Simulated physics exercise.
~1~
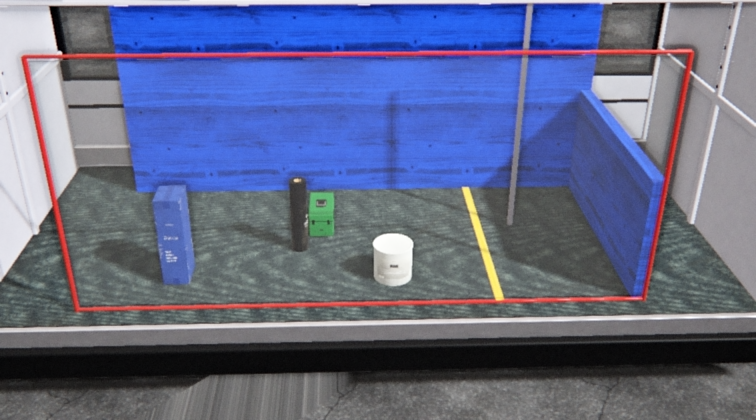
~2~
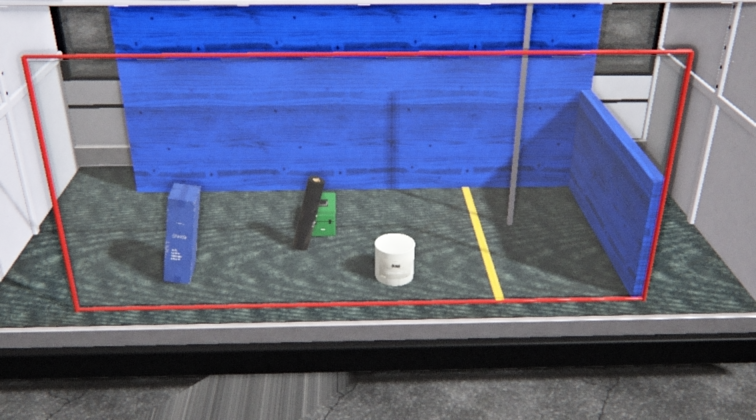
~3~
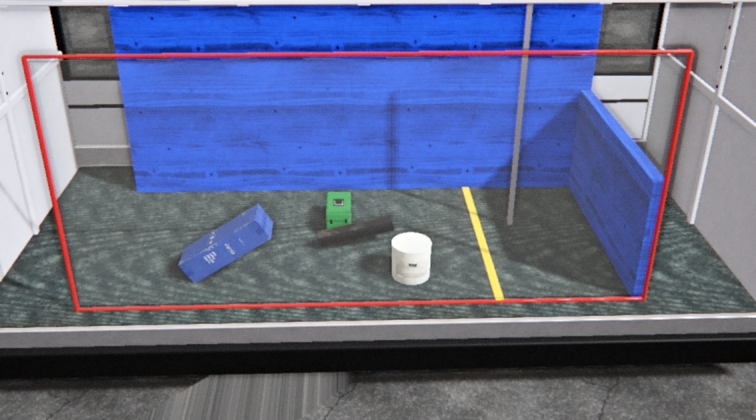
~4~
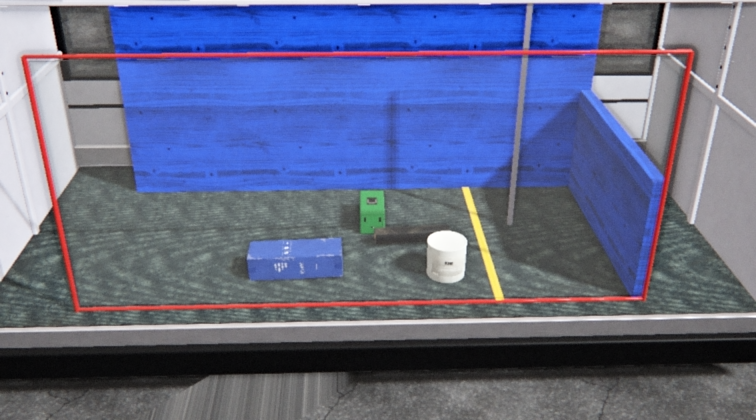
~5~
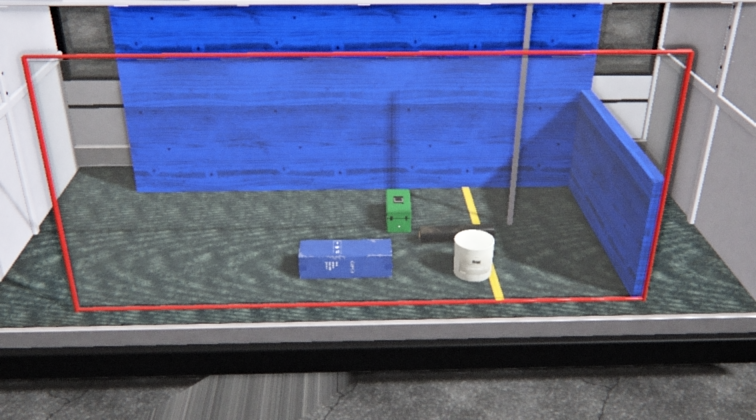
At first, a blue tall box, a black roll, a green toolbox and a white bucket stand on the dark floor of a bay with blue walls, all left of a yellow line. The box and the roll begin to lean to the right while the bucket and toolbox barely stir. Both tall pieces then topple rightward, and the upright bucket and toolbox start sliding the same way. Lying on their sides, the box and roll keep moving right, the roll passing behind the bucket. In the end, the bucket stands just short of the yellow line, with the toolbox also short of it.
